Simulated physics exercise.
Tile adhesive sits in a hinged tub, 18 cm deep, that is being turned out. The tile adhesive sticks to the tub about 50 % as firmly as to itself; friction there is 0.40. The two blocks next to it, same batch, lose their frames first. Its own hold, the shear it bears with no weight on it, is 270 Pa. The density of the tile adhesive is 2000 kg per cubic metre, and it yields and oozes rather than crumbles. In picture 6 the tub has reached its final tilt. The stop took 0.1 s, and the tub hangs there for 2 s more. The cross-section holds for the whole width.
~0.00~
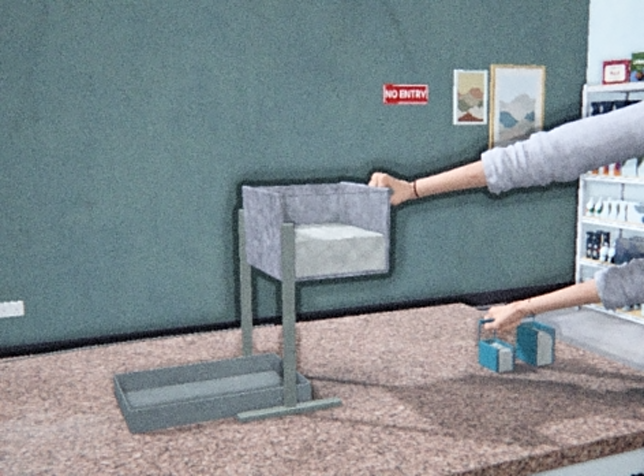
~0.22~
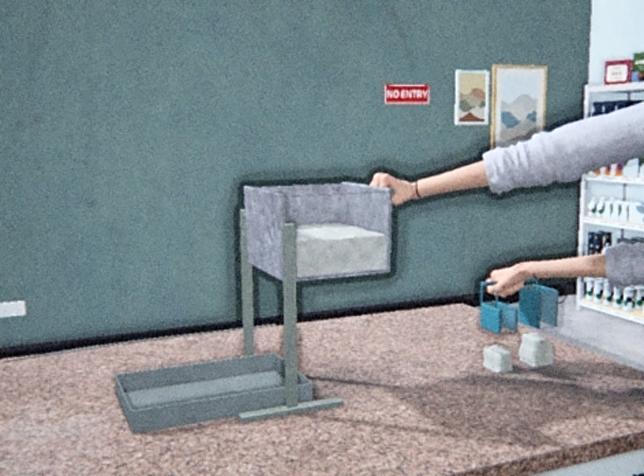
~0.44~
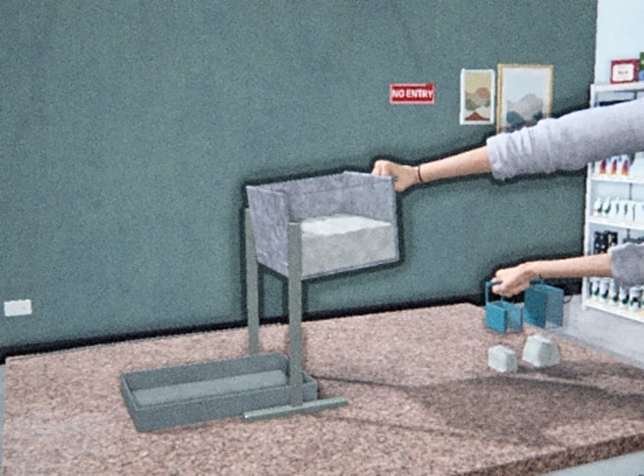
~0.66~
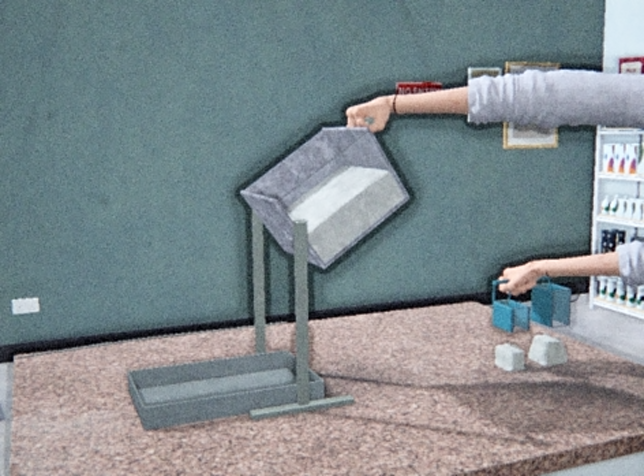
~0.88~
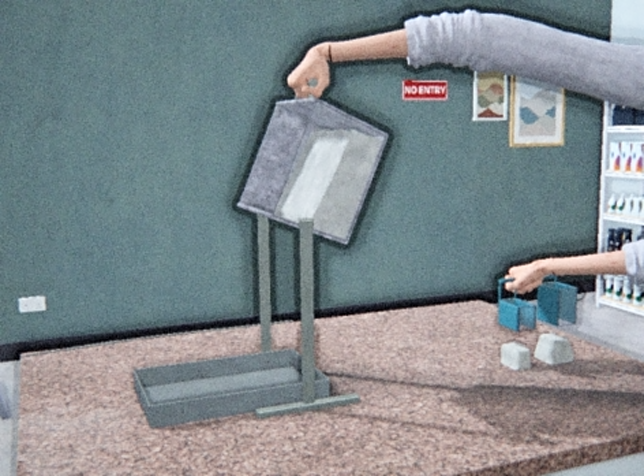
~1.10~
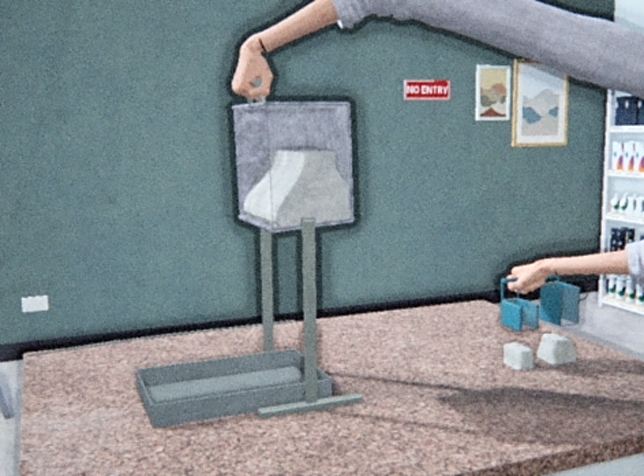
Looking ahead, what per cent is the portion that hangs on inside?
It comes to some 56 %.
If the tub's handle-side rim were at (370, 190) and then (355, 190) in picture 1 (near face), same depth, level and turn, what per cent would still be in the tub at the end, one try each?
In that order: 65 %, 80 %.
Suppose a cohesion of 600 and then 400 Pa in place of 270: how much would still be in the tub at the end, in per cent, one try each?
In that order: 65 %, 55 %.
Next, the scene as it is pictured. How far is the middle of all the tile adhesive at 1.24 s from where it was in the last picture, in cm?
Some 5 cm.
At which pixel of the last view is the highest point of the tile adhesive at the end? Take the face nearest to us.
Around (332, 190).
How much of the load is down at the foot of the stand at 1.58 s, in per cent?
Near 25 %.
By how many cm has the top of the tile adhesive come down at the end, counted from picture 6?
About 8 cm.
After 1.24 s, the tub is at 92 degrees and holds 84 %.
After 1.41 s, the tub is at 92 degrees and holds 62 %.
After 1.58 s, the tub is at 92 degrees and holds 58 %.
After 1.75 s, the tub is at 92 degrees and holds 57 %.
After 3.10 s, the tub is at 92 degrees and holds 56 %.
